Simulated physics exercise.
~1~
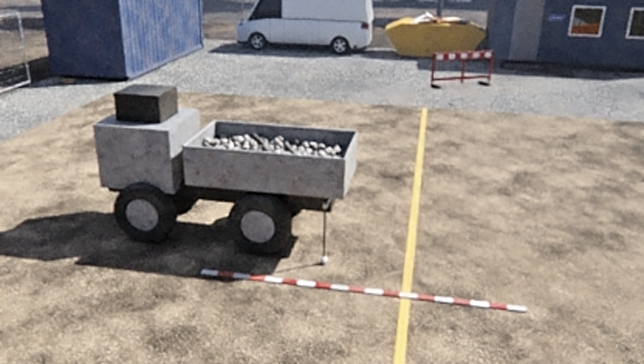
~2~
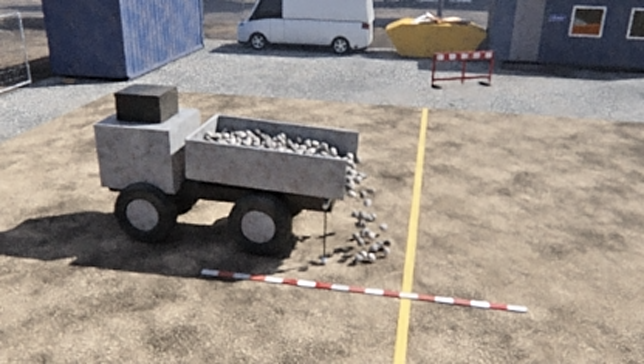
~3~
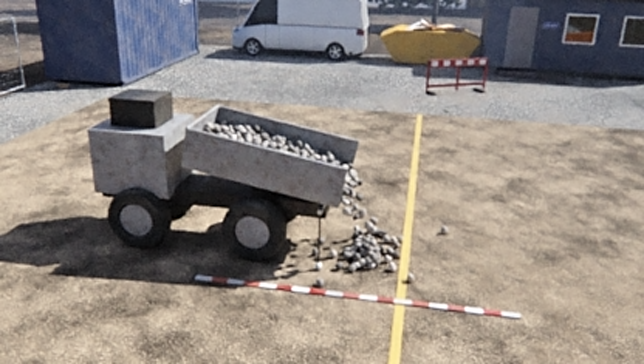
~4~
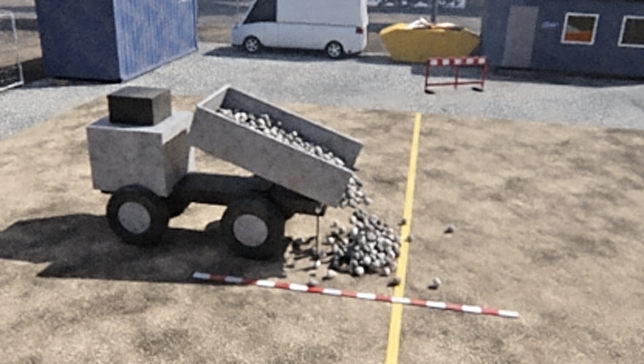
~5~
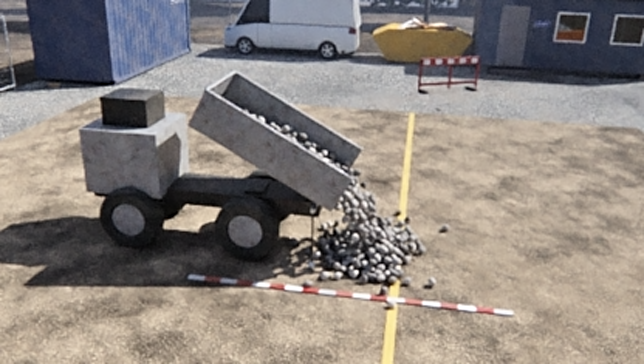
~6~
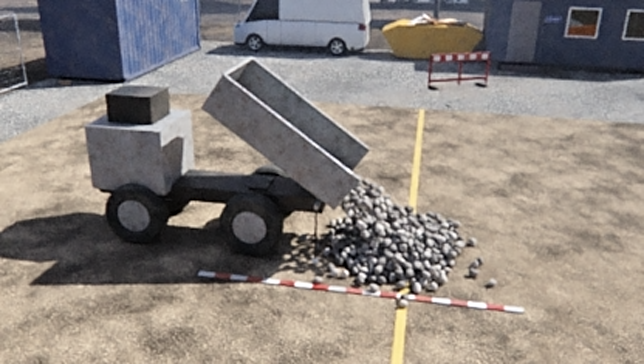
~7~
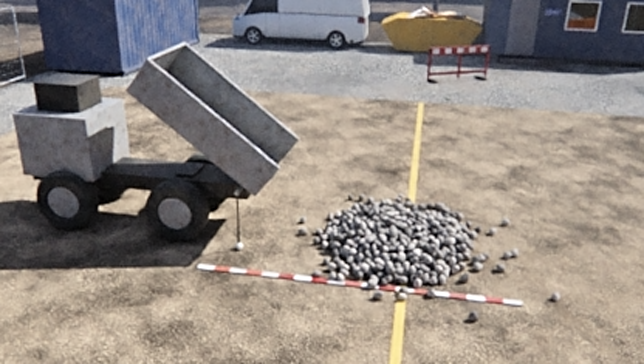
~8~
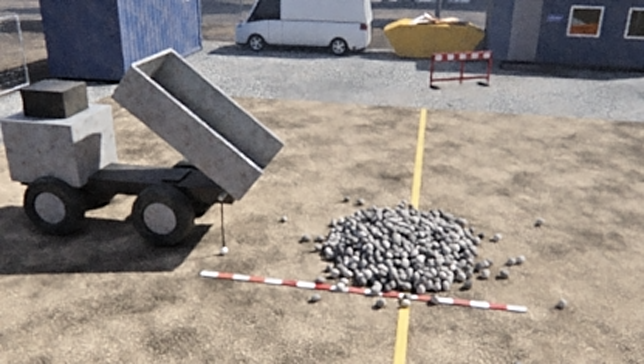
To begin with, a grey tipper loaded with rounded stones stands left of a yellow line on sandy ground, a red and white staff lying in front. The body begins to tilt, and stones spill from its rear onto the ground. As it rises more steeply, the stream builds a growing heap that reaches the line and spreads across it. Once the body is empty, the truck moves away to the left, with its body still raised. Finally, the heap sits across the line, more of it on the left side, with a few stray stones scattered around.
